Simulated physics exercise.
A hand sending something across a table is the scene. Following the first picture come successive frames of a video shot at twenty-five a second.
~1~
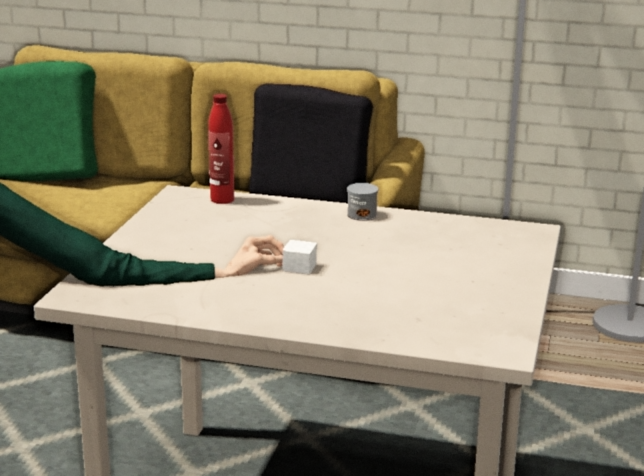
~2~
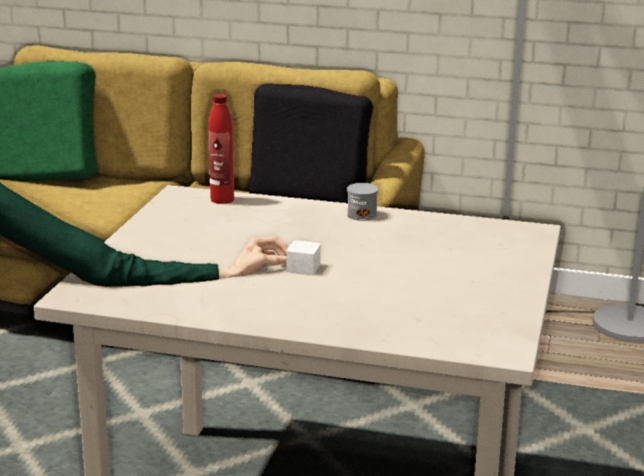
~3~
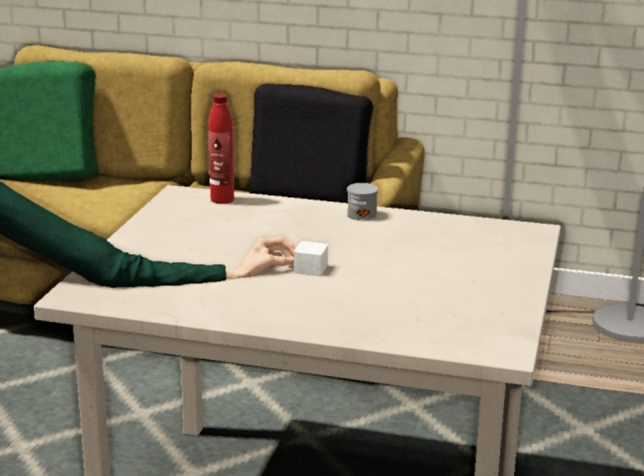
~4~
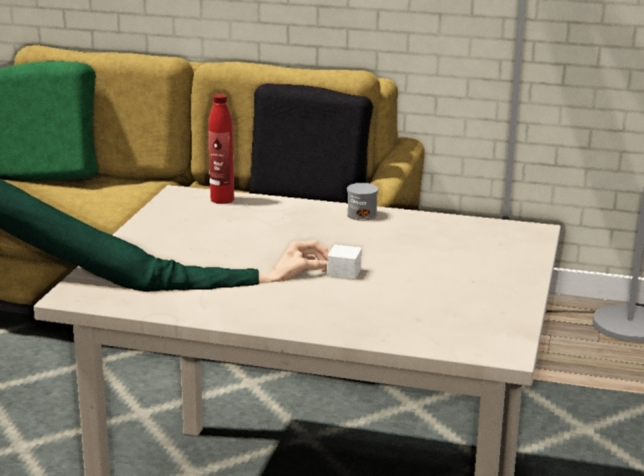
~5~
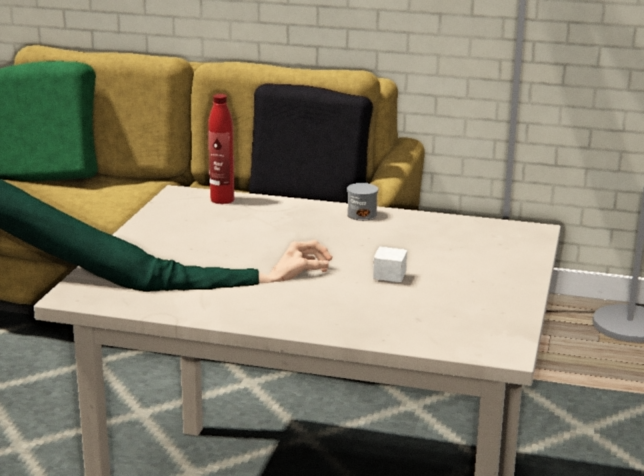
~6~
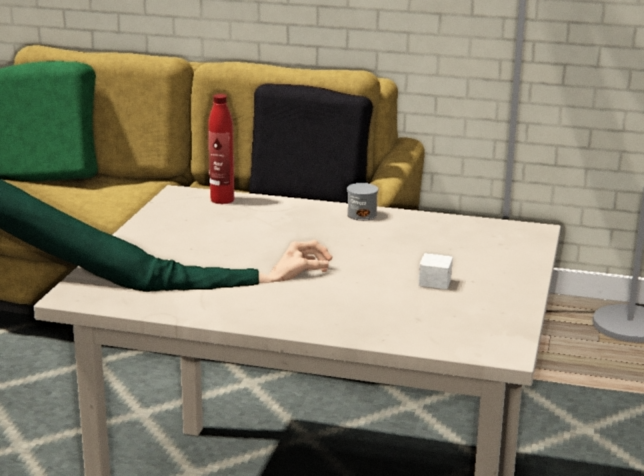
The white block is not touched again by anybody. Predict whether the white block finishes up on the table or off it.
Off the table.
Then, 0.20 s after the last picture, white block now off the table.
Then, 0.40 s after the last picture, things are still on the move.
By the end, off the table, white block.
